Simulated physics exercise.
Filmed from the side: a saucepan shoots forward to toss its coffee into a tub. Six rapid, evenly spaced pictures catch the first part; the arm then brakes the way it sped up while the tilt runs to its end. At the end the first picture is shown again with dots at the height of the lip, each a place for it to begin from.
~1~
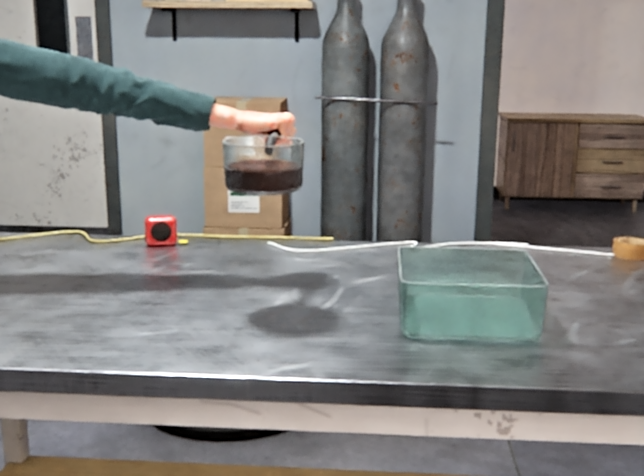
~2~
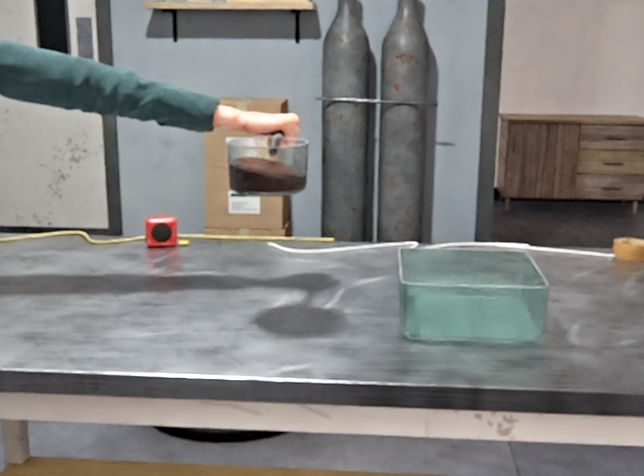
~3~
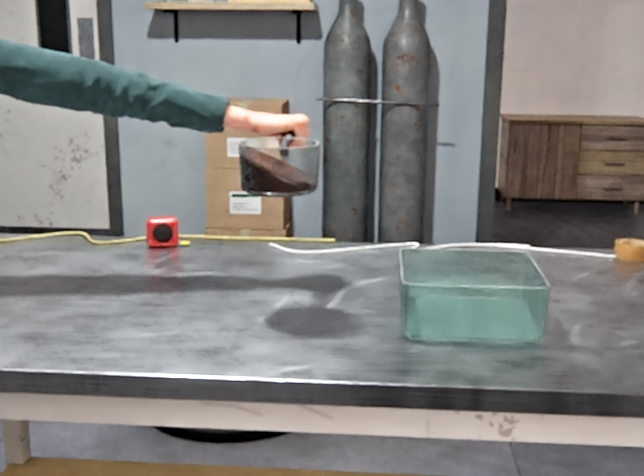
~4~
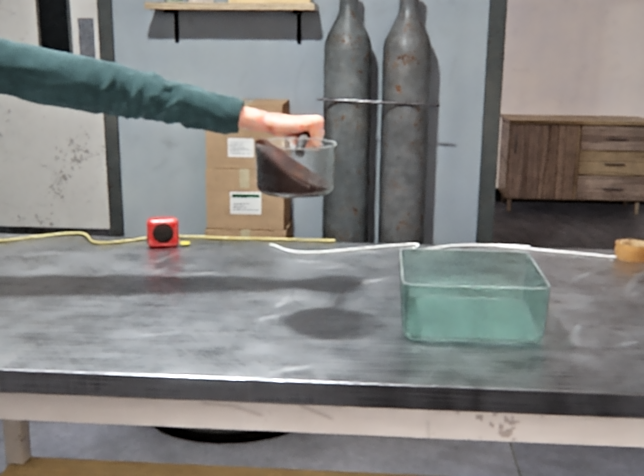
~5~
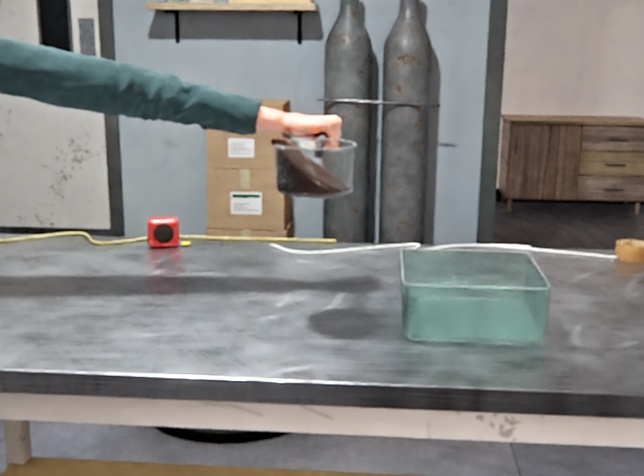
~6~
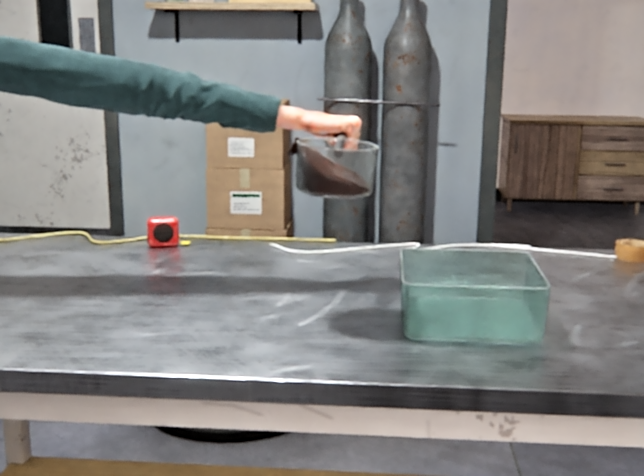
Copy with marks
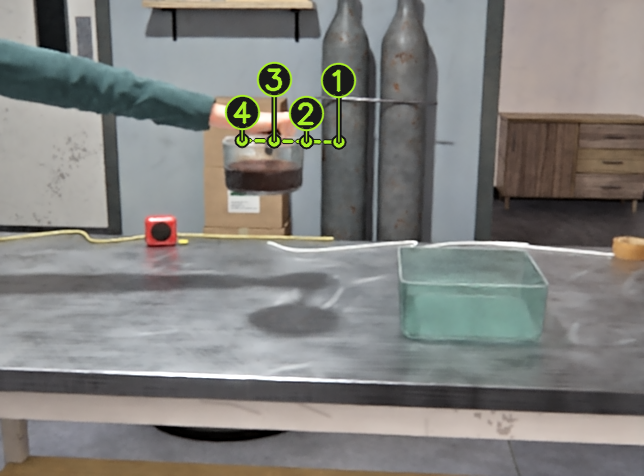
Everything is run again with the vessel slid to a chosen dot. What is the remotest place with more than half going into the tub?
Take 3.
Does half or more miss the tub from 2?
No, not at all.
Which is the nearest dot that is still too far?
The answer is 4.
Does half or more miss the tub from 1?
No.
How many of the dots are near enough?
Three of the four.
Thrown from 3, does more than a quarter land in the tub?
Yes, clearly.
In lime, 1 at (338, 142); 2 at (306, 141); 3 at (274, 141); 4 at (242, 140).
Choosing 1, about 68 % lands in the tub, 6 % falls short and 26 % goes beside or beyond.
Choosing 2, about 79 % lands in the tub, 8 % falls short and 12 % goes beside or beyond.
Choosing 3, about 69 % lands in the tub, 25 % falls short and 6 % goes beside or beyond.
Choosing 4, about 38 % lands in the tub, 55 % falls short and 7 % goes beside or beyond.
